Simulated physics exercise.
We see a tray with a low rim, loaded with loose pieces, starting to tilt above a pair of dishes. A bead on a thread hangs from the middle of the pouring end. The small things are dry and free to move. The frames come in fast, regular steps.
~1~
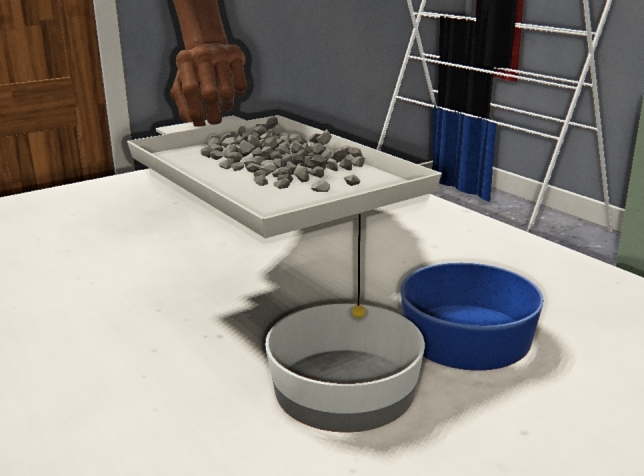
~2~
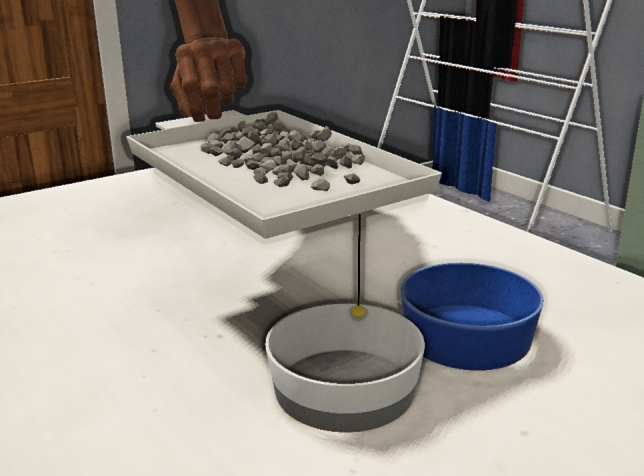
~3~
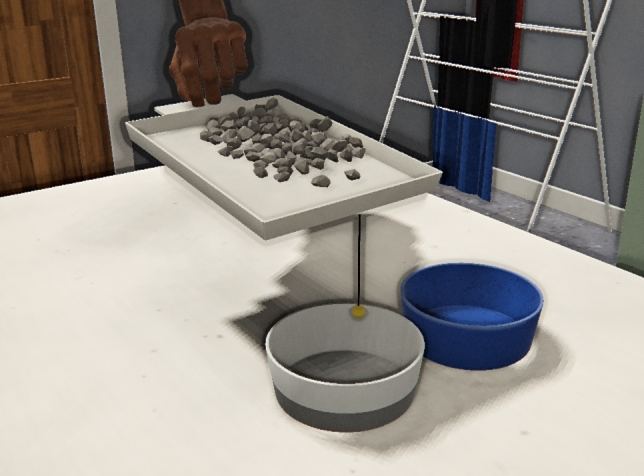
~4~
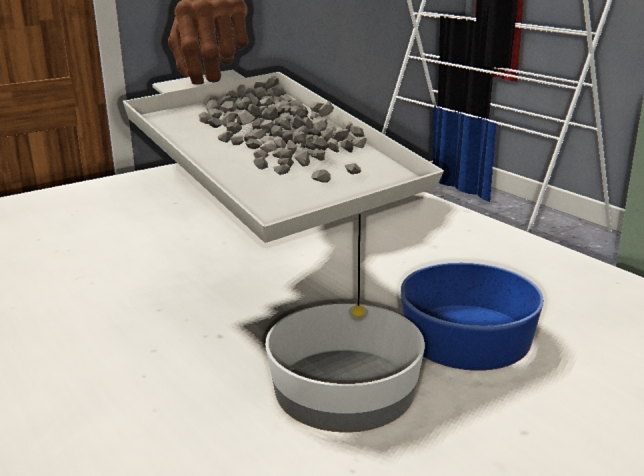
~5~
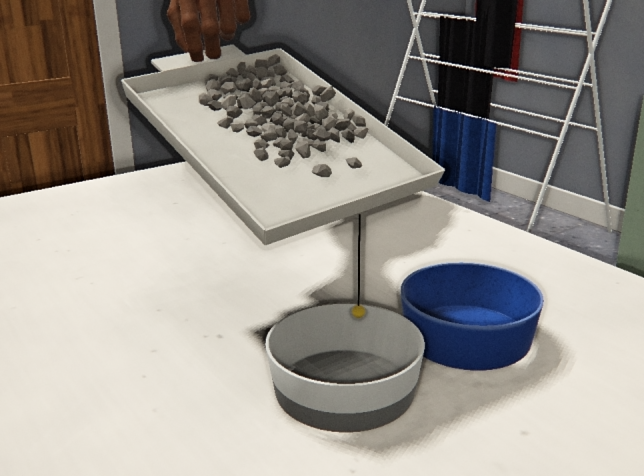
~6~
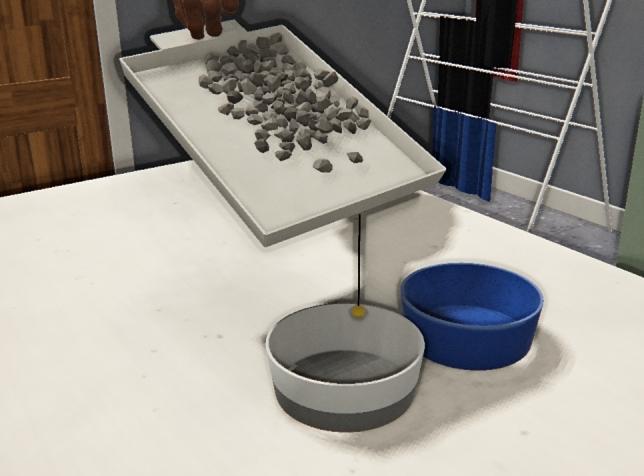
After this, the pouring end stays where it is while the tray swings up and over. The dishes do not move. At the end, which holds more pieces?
The left-hand dish gets more.
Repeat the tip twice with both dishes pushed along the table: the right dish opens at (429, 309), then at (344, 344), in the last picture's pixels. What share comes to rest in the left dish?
First some 50, then 0 per cent.
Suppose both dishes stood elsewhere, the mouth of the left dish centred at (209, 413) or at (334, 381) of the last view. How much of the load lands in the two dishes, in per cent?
The first gives 60 %, the second 80 %.
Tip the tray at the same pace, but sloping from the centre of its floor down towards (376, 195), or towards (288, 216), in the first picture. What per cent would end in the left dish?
In turn 10 and 40 in a hundred.
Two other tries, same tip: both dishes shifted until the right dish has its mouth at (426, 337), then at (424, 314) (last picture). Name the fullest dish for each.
First left, then the left-hand dish.
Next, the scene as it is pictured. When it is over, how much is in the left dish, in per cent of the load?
Roughly 30 in a hundred.
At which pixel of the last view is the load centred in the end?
Roughly at (379, 445).
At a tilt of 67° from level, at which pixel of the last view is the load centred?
Roughly at (333, 201).
Just after the last frame, tray tipped steeply; the larger part on the tray; just a few in the left dish; roughly a quarter in the air.
A moment on, tray tipped past a quarter turn; roughly a quarter on the tray; roughly a quarter in the left dish; roughly two thirds outside both; just a few in the air.
Further on, tray tipped past a quarter turn; roughly a third in the left dish; roughly two thirds outside both.
When it is over, tray tipped past a quarter turn; roughly a third in the left dish; not one in the right dish; roughly two thirds outside both.
